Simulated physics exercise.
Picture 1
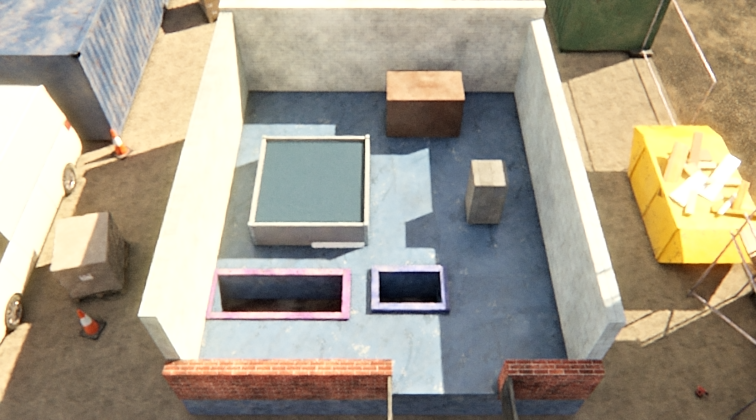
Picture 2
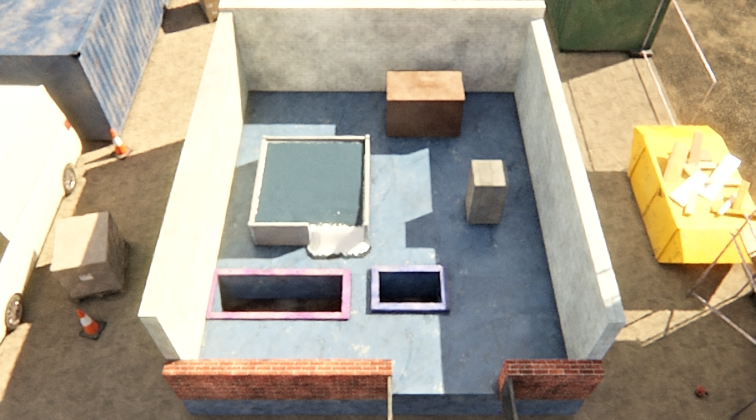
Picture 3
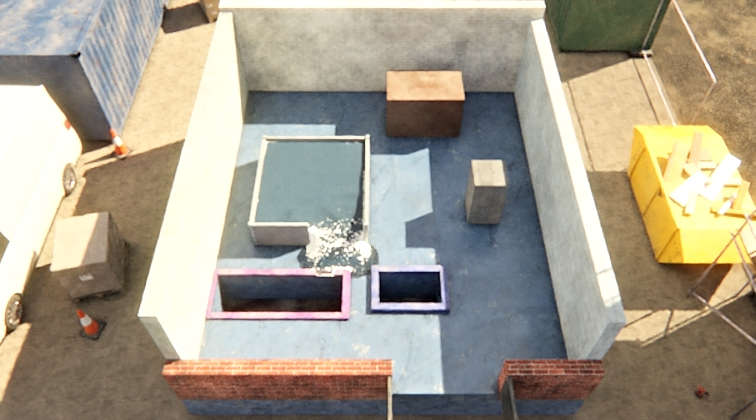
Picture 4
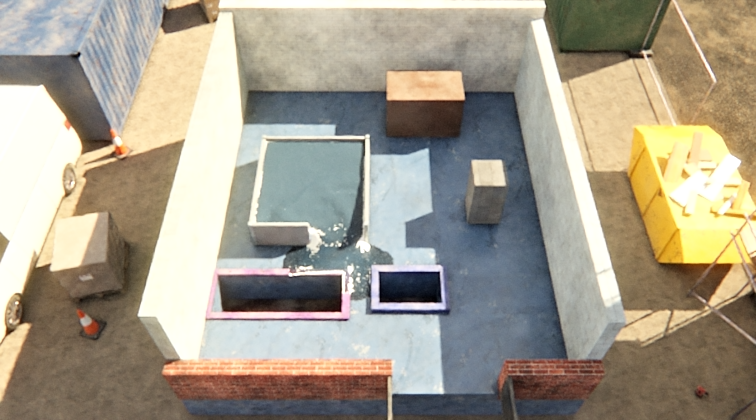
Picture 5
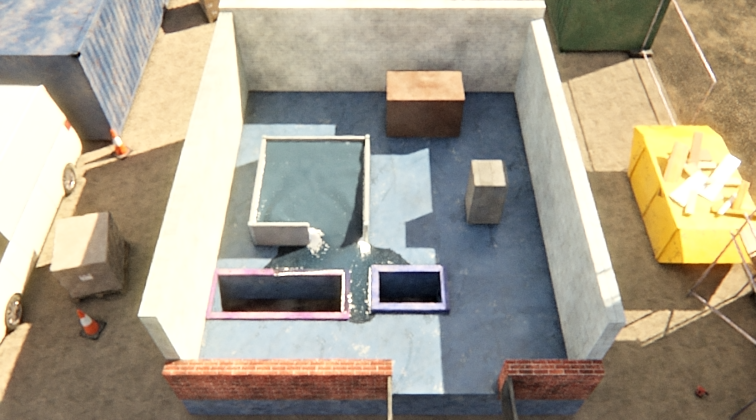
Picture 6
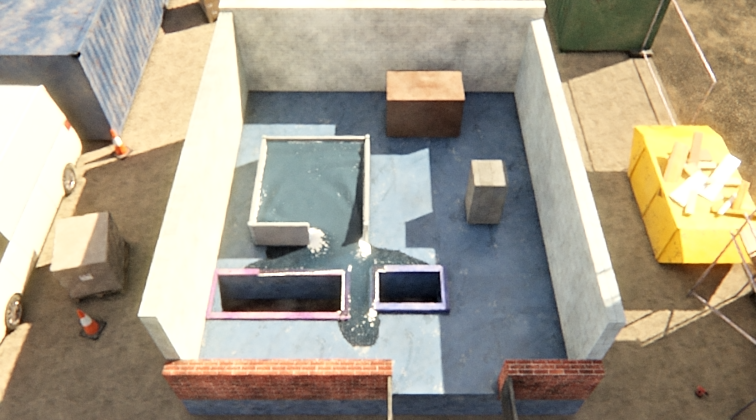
A walled concrete slab on a building site is seen from high above. An open tank of dark water stands left of centre, with a brown block and a smaller grey one to its right, and purple-rimmed and blue-rimmed pits in front. Water bursts from the tank's front right side, splashes white across the floor, and spreads forward between the pits, while the camera stays still.
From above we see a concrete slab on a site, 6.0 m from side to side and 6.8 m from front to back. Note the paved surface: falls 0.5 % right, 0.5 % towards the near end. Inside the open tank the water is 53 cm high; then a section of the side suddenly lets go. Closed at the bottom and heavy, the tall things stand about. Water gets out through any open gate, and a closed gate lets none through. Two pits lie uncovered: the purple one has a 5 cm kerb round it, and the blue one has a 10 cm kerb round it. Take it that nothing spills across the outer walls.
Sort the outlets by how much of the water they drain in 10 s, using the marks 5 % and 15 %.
Gate drains from 5 to 15 % of it. Purple pit drains above 15 % of it. Blue pit drains from 5 to 15 % of it.
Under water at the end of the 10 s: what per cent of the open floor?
About 50 per cent.
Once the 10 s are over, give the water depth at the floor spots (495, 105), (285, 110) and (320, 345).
Spot one 0 cm, spot two 0 cm, spot three 4 cm.
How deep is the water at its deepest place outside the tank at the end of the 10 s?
Peak depth: Approx. 10 cm.
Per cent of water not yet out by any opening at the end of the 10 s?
About 46 percent of the water remains.
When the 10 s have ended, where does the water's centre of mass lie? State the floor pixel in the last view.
Its balance point sits around (354, 253).
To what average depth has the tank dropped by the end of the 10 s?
It averages close to 9 centimetres.
A moment later water covers 10 % of the floor and is deepest (33 cm) near (346, 248); gone so far, the gate 0 %, the purple pit 9 %, the blue pit 2 %.
Soon after water covers 20 % of the floor and is deepest (27 cm) near (346, 248); gone so far, the gate 1 %, the purple pit 15 %, the blue pit 4 %.
Next water covers 25 % of the floor and is deepest (20 cm) near (346, 248); gone so far, the gate 3 %, the purple pit 23 %, the blue pit 7 %.
Later on water covers 35 % of the floor and is deepest (14 cm) near (336, 264); gone so far, the gate 5 %, the purple pit 31 %, the blue pit 9 %.
At the end water covers 50 % of the floor and is deepest (10 cm) near (336, 264); gone so far, the gate 7 %, the purple pit 37 %, the blue pit 9 %.
